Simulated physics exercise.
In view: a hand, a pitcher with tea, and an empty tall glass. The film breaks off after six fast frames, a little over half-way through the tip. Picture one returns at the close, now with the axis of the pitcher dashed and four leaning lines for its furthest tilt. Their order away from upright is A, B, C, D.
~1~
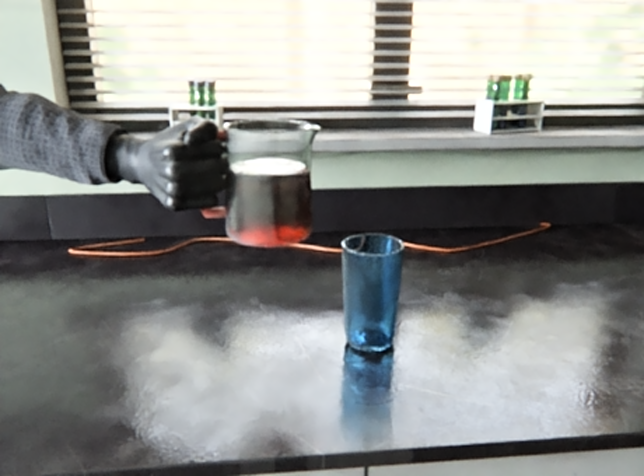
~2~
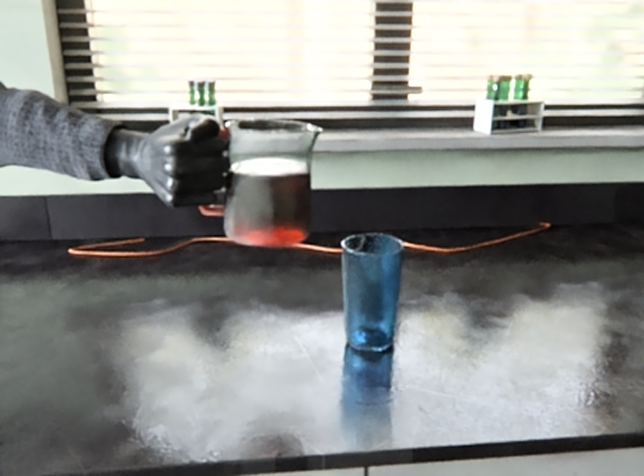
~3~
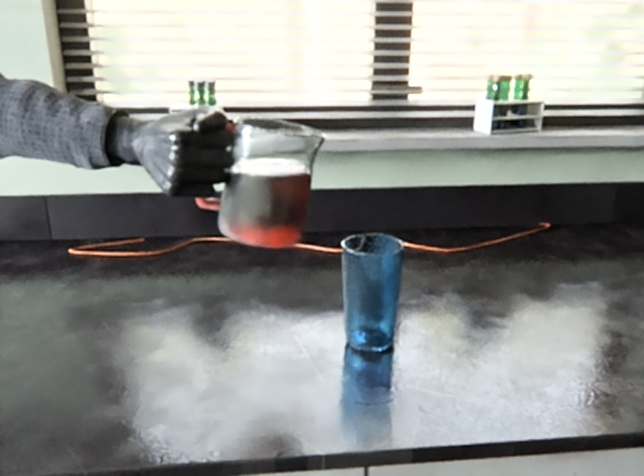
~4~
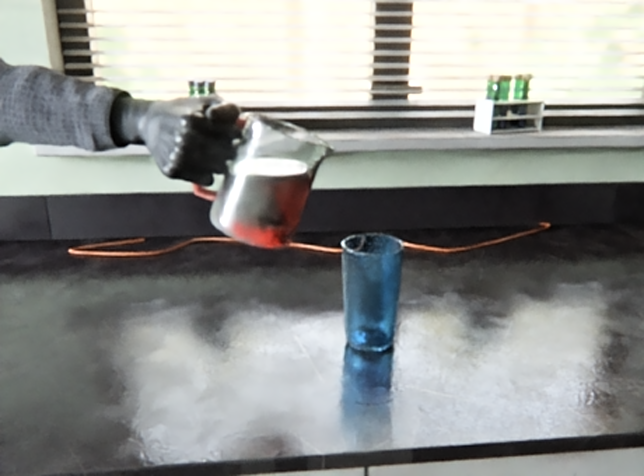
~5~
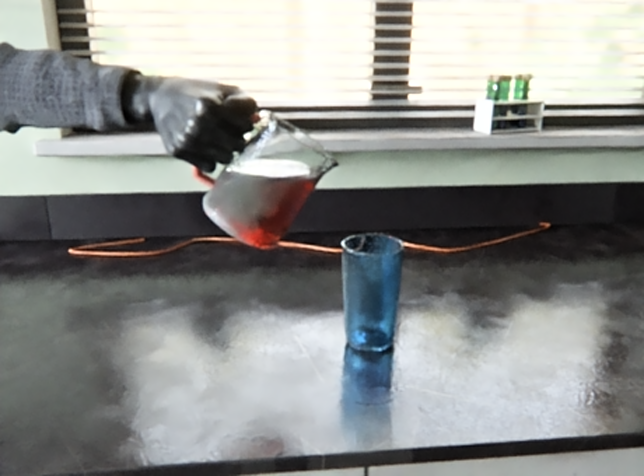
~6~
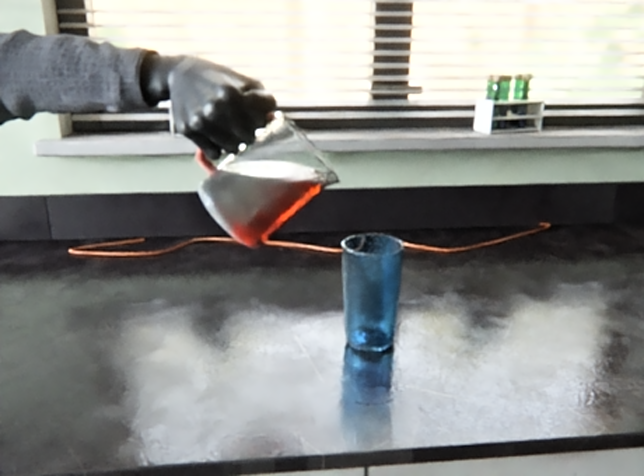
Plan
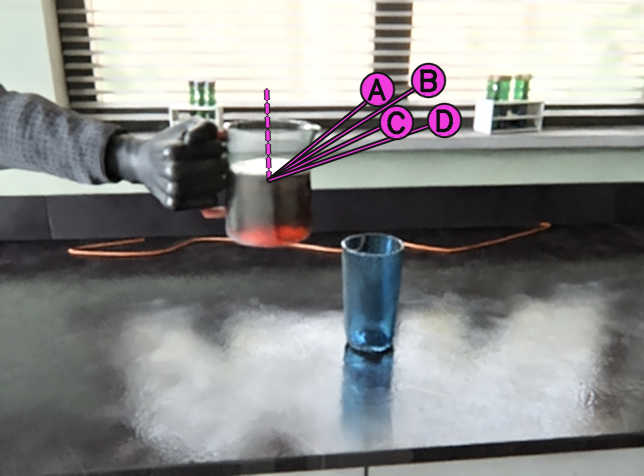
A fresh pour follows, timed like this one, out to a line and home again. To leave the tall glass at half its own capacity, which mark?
D.
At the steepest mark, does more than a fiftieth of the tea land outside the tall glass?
No.
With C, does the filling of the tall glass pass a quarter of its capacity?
Yes, it does.
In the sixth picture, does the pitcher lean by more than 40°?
Yes.
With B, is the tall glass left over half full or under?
Under.
In magenta, A at (365, 102); B at (414, 89); C at (379, 127); D at (428, 126).
With A, the tall glass ends with about 7 % of what it can hold.
With B, the tall glass ends with about 18 % of what it can hold.
With C, the tall glass ends with about 32 % of what it can hold.
With D, the tall glass ends with about 50 % of what it can hold.
